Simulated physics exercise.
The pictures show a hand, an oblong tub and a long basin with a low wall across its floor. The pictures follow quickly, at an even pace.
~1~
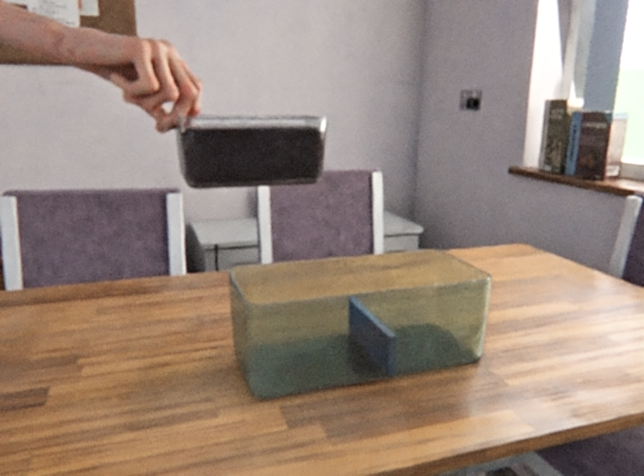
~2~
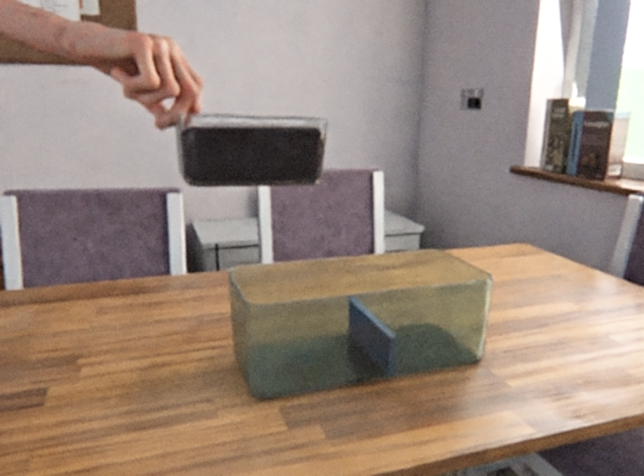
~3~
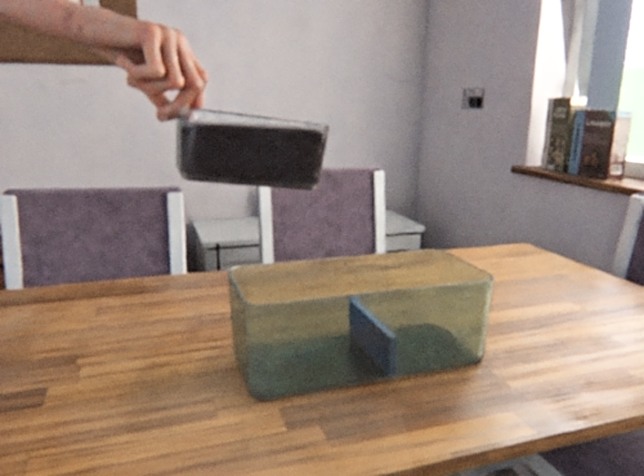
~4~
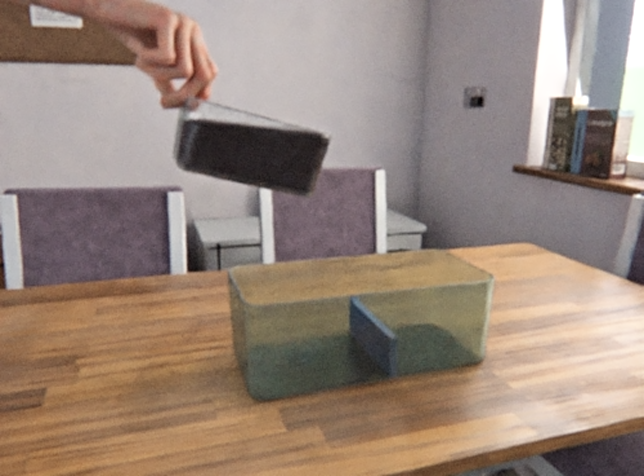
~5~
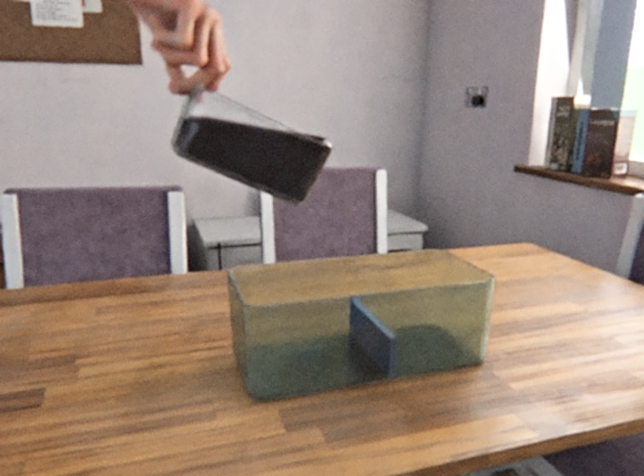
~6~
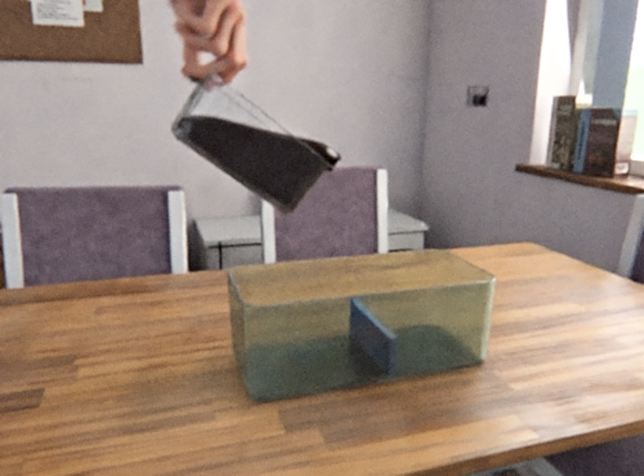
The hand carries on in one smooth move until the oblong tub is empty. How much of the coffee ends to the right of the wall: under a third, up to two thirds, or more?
It comes to under a third.
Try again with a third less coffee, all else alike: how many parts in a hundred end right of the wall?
Roughly 10 in a hundred.
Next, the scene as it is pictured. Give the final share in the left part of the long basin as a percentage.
Some 70 per cent.
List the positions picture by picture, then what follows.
In the first picture, tilt 0°; pouring edge (316, 119); surface from (179, 127) to (313, 127); the long basin's rim runs from (237, 287) to (465, 264); the wall's top is at (371, 317).
In the second picture, tilt 2°; pouring edge (316, 120); surface from (179, 126) to (313, 127).
In the third picture, tilt 7°; pouring edge (318, 126); surface from (180, 123) to (315, 130).
In the fourth picture, tilt 15°; pouring edge (320, 135); surface from (183, 119) to (317, 133).
In the fifth picture, tilt 25°; pouring edge (321, 148); surface from (183, 118) to (315, 141); 2 per cent is over the edge.
In the sixth picture, tilt 37°; pouring edge (318, 163); surface from (180, 117) to (308, 148); 8 per cent is over the edge.
A moment on, the oblong tub is tipped right over and 13 per cent is still to pour, 24 is left of the wall and 8 right of it.
Next, the oblong tub is tipped right over and 3 per cent is still to pour, 71 is left of the wall and 15 right of it.
Then the oblong tub is tipped right over and 0 per cent is still to pour, 63 is left of the wall and 17 right of it.
Later the oblong tub is tipped right over and 0 per cent is still to pour, 71 is left of the wall and 19 right of it.
In the end 71 per cent lies left of the wall, 19 right of it and 10 outside.
